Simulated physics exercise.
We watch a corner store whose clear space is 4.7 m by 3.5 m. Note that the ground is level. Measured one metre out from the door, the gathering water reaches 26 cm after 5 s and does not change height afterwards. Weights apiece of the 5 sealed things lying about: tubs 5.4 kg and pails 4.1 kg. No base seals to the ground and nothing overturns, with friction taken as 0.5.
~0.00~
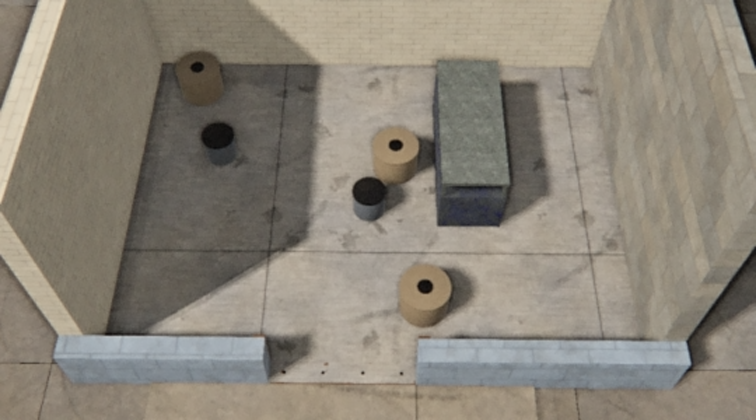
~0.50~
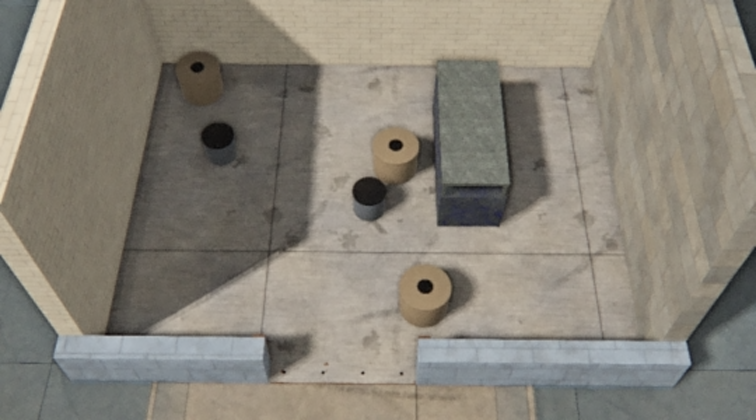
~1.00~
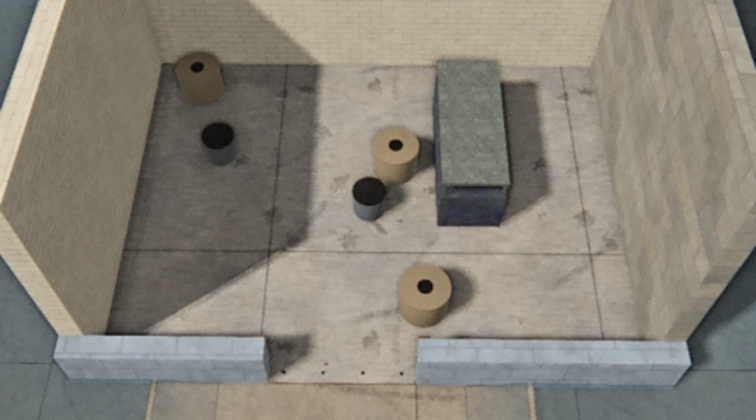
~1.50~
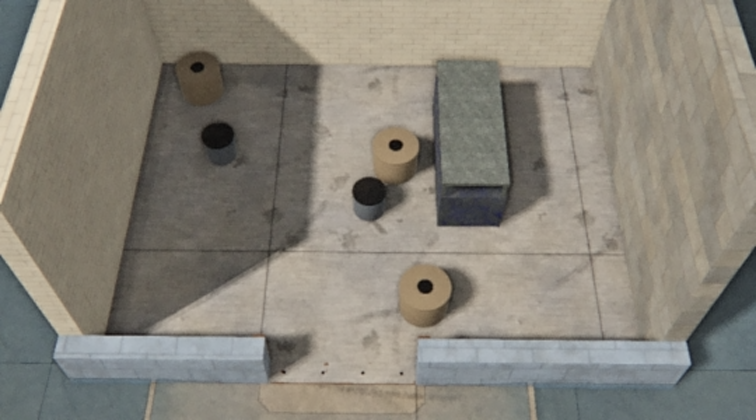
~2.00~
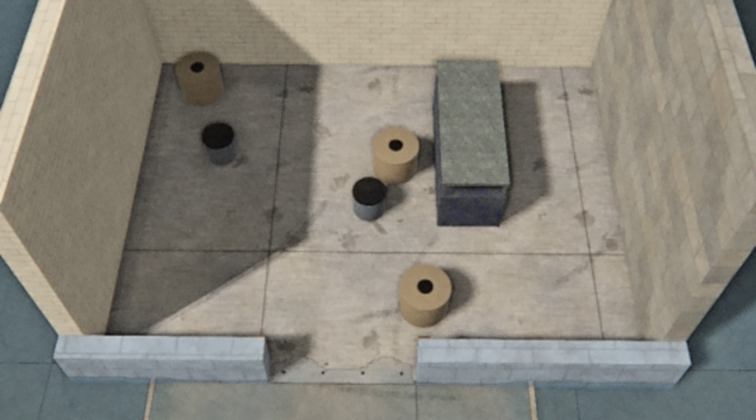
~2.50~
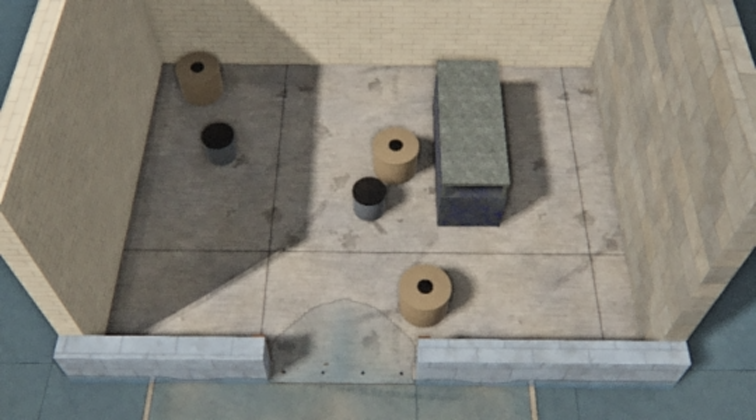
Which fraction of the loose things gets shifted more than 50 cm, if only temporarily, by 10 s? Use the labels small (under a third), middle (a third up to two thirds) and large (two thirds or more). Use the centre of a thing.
Large.
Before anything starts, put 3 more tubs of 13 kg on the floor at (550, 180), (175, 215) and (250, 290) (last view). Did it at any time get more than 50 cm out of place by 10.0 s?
So, in the order asked, it's not far enough, too far and not far enough.
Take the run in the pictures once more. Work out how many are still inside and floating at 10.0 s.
5 of them.
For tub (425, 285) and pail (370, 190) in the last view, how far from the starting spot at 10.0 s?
80 cm, 250 cm.
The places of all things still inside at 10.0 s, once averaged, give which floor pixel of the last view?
The average lands around (273, 172).
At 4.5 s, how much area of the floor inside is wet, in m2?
At that time the wet patch spans about 6.5 m2.
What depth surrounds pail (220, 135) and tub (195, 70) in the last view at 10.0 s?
Depths: Near 13 cm, then near 12 cm.
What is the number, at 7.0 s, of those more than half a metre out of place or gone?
By my tally, 4.
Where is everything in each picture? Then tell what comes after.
The first frame shows a tub at (425, 287), on the bottom; a pail at (369, 190) rests on the ground; 0.0 m2 under water; 0 of 5 have shifted.
The second frame shows a tub at (425, 287), on the bottom; a pail at (369, 190) rests on the ground; water covers 0.0 m2; 0 of 5 have shifted.
The third frame shows a tub at (425, 287), on the bottom; a pail at (369, 190) rests on the ground; water covers 0.0 m2; 0 of 5 have shifted.
The fourth frame shows a tub at (425, 287), on the bottom; a pail at (369, 190) rests on the ground; 0.0 m2 under water; 0 of 5 have shifted.
The fifth frame shows a tub at (425, 287) rests on the ground; a pail at (369, 190) rests on the ground; 0.0 m2 under water; 0 of 5 have shifted.
The sixth frame shows a tub at (425, 287), on the bottom; a pail at (369, 190) rests on the ground; water covers 0.5 m2; 0 of 5 have shifted.
After 3.5 s 0 of 5 are over 50 cm from their spots; 0 afloat.
After 4.5 s 0 of 5 are over 50 cm from their spots; 0 afloat.
After 7.0 s 4 of 5 are over 50 cm from their spots; 4 afloat.
After 10.0 s 4 of 5 are over 50 cm from their spots, and 5 have been at some point; 5 afloat.
